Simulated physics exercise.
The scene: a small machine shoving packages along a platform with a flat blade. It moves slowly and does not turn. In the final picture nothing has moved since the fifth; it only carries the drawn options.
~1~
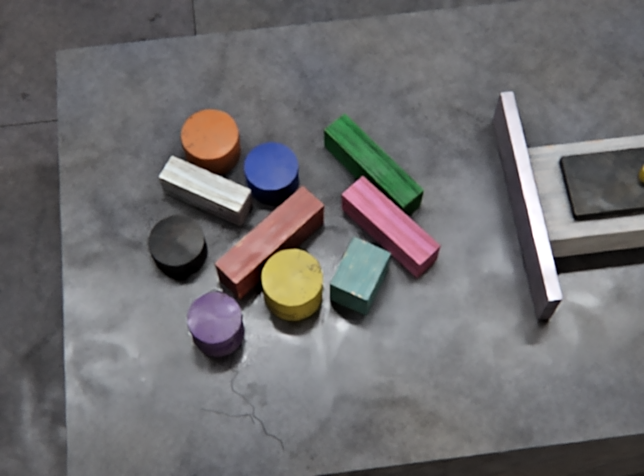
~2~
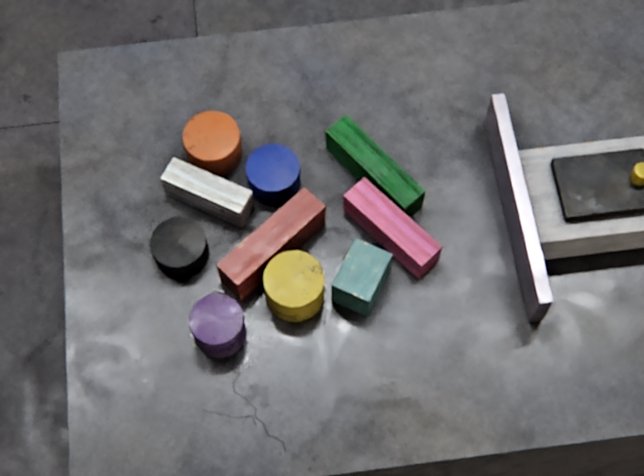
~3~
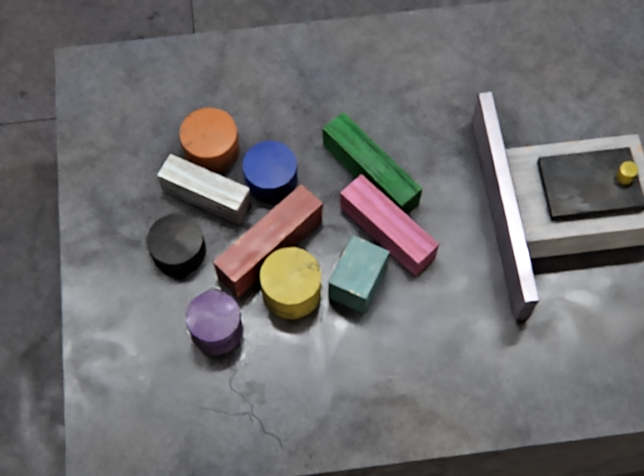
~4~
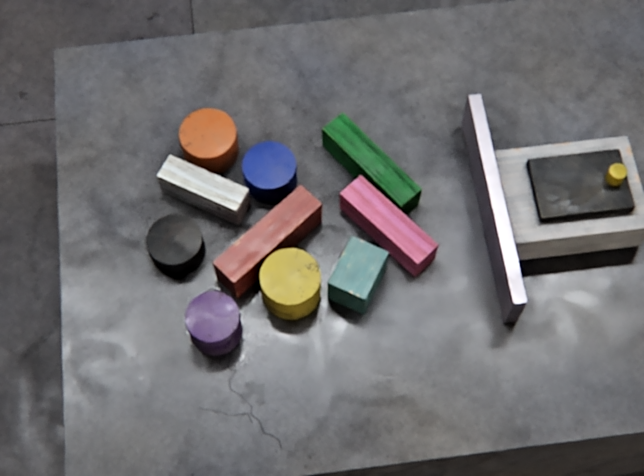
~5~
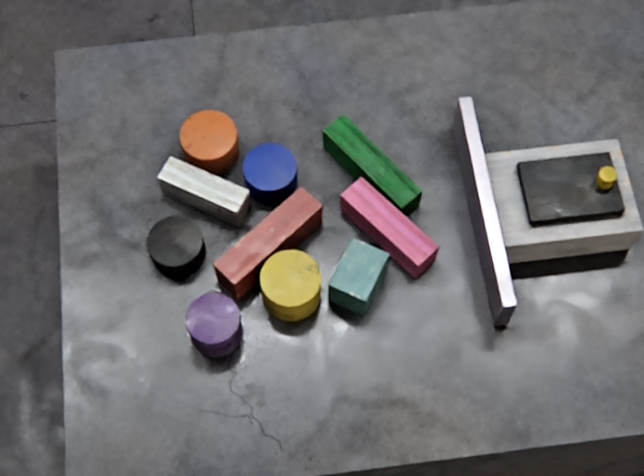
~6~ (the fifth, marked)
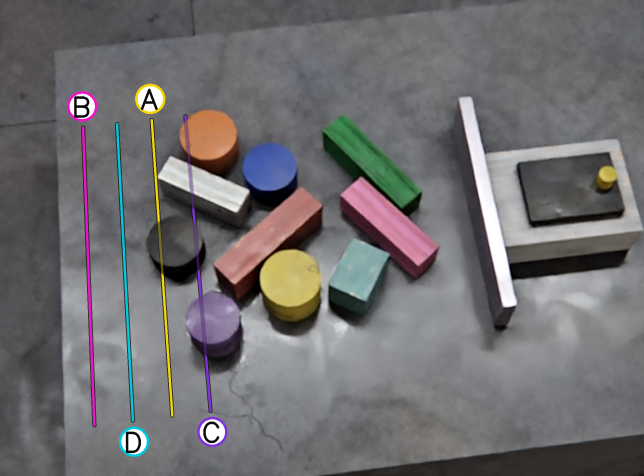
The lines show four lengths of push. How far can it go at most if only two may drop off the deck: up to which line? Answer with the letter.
It should halt at A.
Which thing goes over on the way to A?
It is the black canister.
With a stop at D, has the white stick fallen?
Yes.
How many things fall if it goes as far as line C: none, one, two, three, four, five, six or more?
In all, none.
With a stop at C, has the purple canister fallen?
No.
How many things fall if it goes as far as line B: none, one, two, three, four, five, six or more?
By then, six or more.
On the marked copy, A at (161, 258); B at (88, 267); C at (197, 254); D at (124, 263).
Following A. Soon after the start, robot (446, 202); turquoise crate (328, 295); yellow canister (270, 294).
Later, robot (329, 215); black canister (131, 251); red bar (147, 289).
In the end, robot (239, 226); black canister over the edge; white stick (66, 218); one fallen.
As for the rest, B drops seven; C is within the limit but short; D drops three.
